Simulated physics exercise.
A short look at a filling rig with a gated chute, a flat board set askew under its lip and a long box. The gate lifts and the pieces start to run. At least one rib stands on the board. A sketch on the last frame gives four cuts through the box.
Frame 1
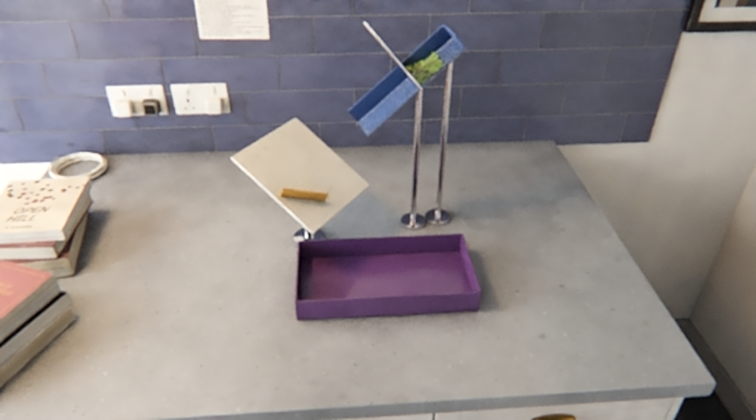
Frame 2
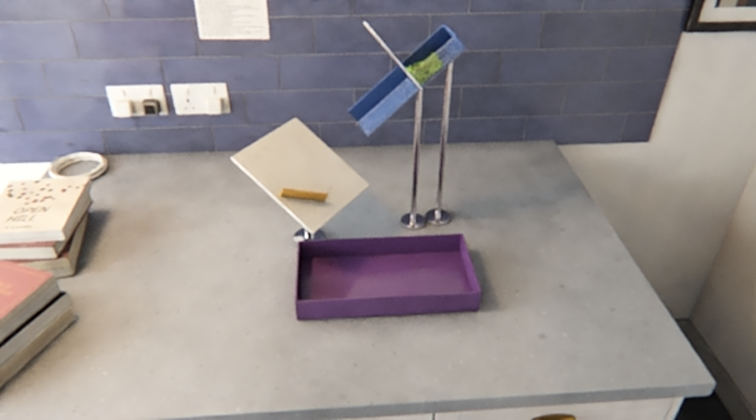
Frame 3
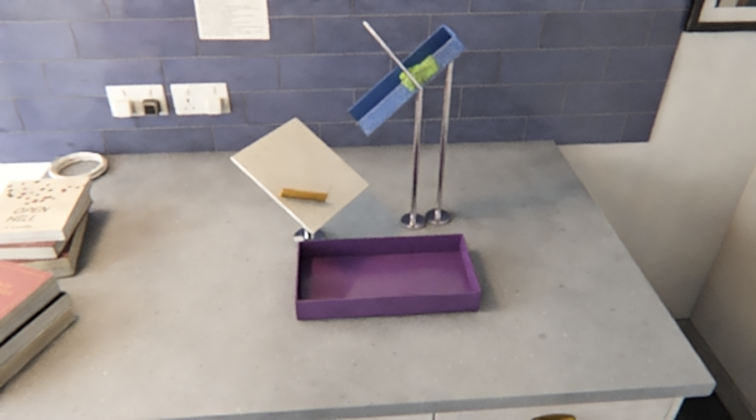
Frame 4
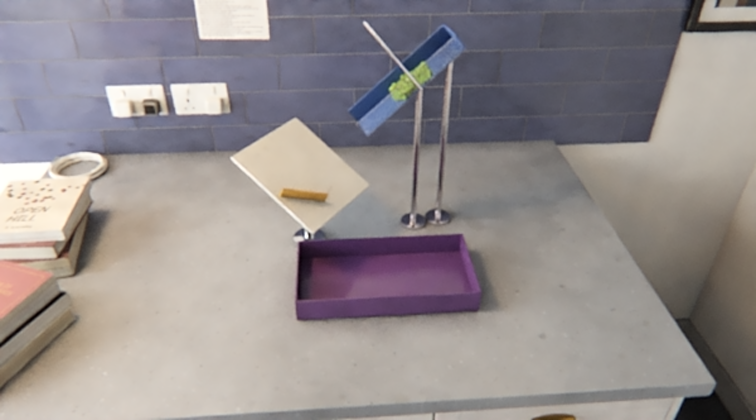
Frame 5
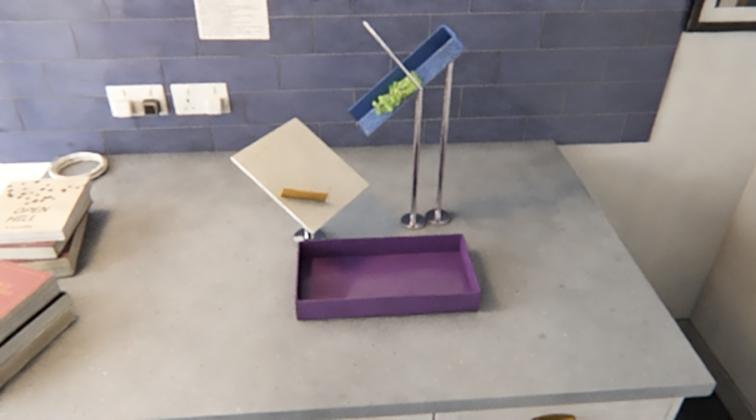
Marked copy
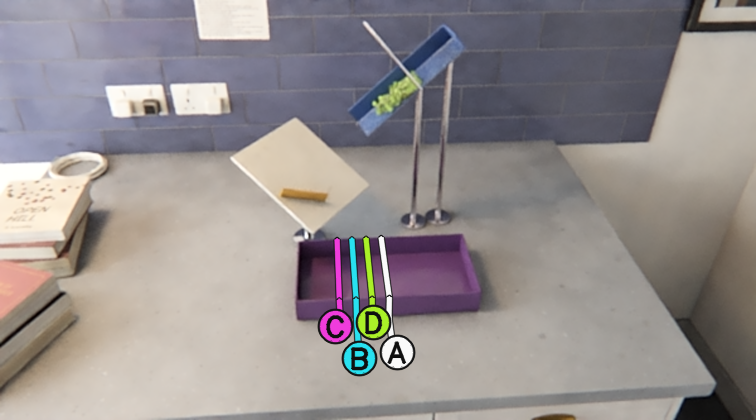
Bright green peas slide down and to the left along a tilted blue chute, seen from slightly above a grey worktop against a blue tiled wall. The chute stands on two metal posts, with a pale tilted board bearing a short ochre rib to its lower left, an open purple box in front and books at left. The peas start slowly, then bunch and stretch lower along the chute, while the camera stays still.
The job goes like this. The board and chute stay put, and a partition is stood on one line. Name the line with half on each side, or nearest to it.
Best: D.
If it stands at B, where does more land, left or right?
Right.
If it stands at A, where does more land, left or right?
Left.
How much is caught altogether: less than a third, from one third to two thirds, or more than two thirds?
About that: More than two thirds.
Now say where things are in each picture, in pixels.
The first picture shows load behind the gate at (423, 69), dried peas; lip of the chute at (363, 129), sloping fairly steeply.
The second picture shows middle of the board at (304, 171), tilted fairly steeply; middle of its low edge at (343, 207); of its high edge at (265, 136).
The third picture shows front corners of the box at (296, 301) and (481, 292), empty; front of the load at (404, 83).
The fourth picture shows middle of the load at (411, 84); its front at (395, 97), about a third of the way to the lip; rib from (283, 189) to (328, 194).
The fifth picture shows middle of the load at (396, 94); its front at (380, 113), about two thirds of the way to the lip.
On the marked copy, line A crosses the front rim at (389, 297); line B crosses the front rim at (356, 298); line C crosses the front rim at (339, 299); line D crosses the front rim at (372, 298).
With A, of what is caught, nearly all on the left of the divider, a small part on the right.
With B, of what is caught, a small part on the left of the divider, nearly all on the right.
With C, of what is caught, none on the left of the divider, all on the right.
With D, of what is caught, about half on the left of the divider, about half on the right.
